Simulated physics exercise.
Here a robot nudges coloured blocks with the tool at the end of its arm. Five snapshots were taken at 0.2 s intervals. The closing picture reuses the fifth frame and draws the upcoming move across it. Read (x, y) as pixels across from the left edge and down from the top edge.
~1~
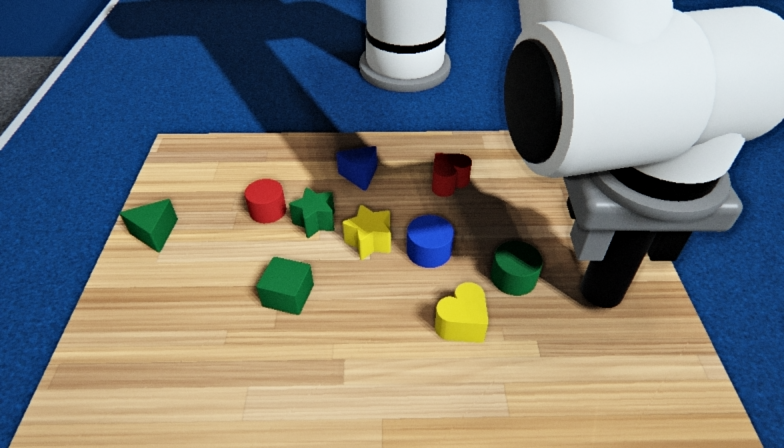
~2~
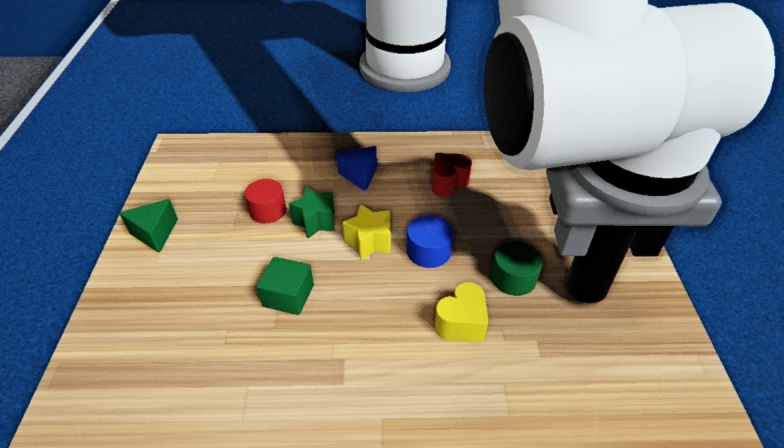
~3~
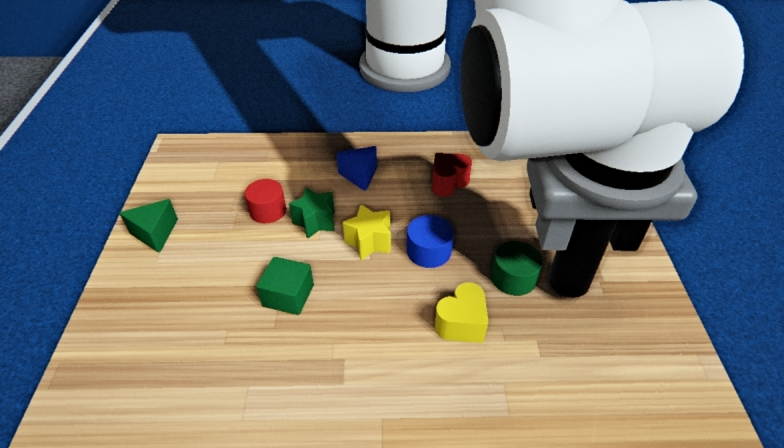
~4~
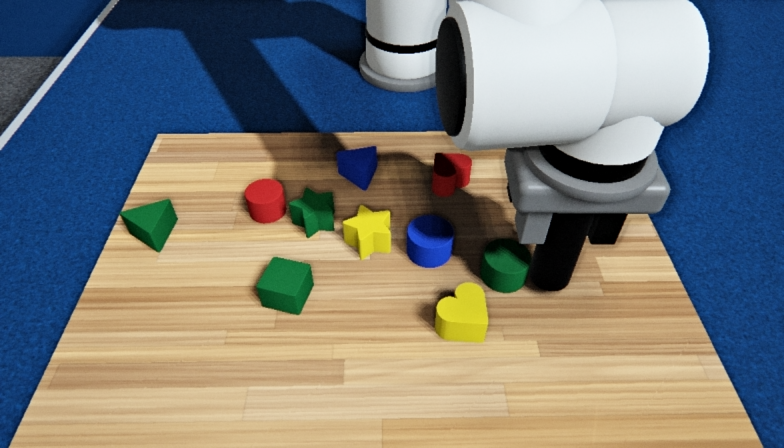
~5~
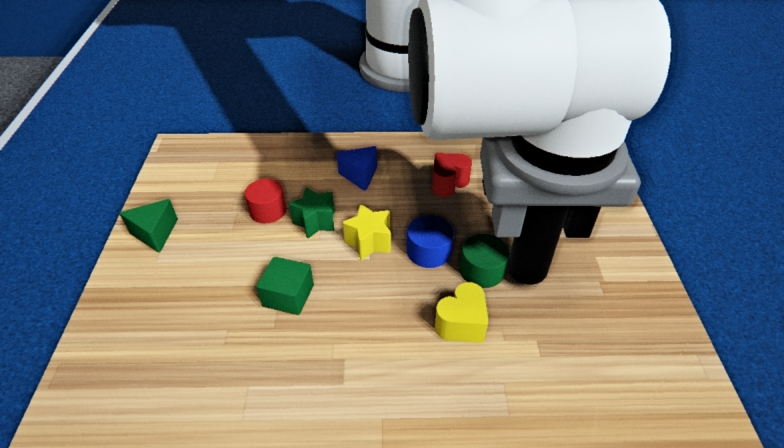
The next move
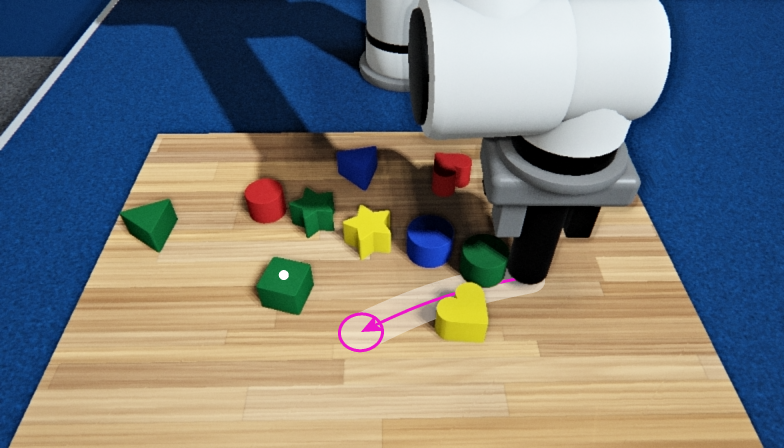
A white robot arm slid its black tool leftward over a wooden table of coloured blocks, then met the green round block and pushed it a little way left, toward the blue round one.
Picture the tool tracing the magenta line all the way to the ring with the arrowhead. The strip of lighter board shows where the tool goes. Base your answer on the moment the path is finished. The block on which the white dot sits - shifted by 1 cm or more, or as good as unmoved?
That block stays in place.
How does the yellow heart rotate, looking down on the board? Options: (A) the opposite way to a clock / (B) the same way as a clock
My pick is A.
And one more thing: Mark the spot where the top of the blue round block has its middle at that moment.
Its top middle: (407, 216).
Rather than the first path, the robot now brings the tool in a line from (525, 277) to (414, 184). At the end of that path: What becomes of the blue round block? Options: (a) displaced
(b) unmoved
It's a.
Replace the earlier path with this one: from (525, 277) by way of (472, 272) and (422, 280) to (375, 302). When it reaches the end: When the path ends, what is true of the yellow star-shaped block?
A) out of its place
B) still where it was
Letter A.
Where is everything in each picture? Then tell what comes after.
In the first frame, tip of the tool at (601, 292), middles of tops, green four-sided block at (284, 275), blue round block at (431, 231), yellow heart at (465, 305), green round block at (519, 258).
In the second frame, tool at (586, 287), nothing pushed.
In the third frame, tool at (569, 282), nothing pushed.
In the fourth frame, tool at (549, 276), green round block at (508, 255).
In the fifth frame, tool at (527, 269), green four-sided block at (284, 275), blue round block at (431, 231), yellow heart at (465, 305), green round block at (486, 250).
The line goes from (525, 277) via (443, 297), ending at (361, 332); the dot is on the green four-sided block.
On the path given first. One third of the way, tool at (471, 282); blue round block at (409, 220); yellow heart at (462, 308); green round block at (436, 248).
Two thirds of the way, tool at (416, 300); blue round block at (407, 216); yellow heart at (449, 322), turned 65° anticlockwise; green round block at (417, 249).
At the end, tool at (360, 324); green four-sided block unmoved; blue round block at (407, 216); yellow heart at (449, 322), turned 65° anticlockwise; green round block at (417, 249).
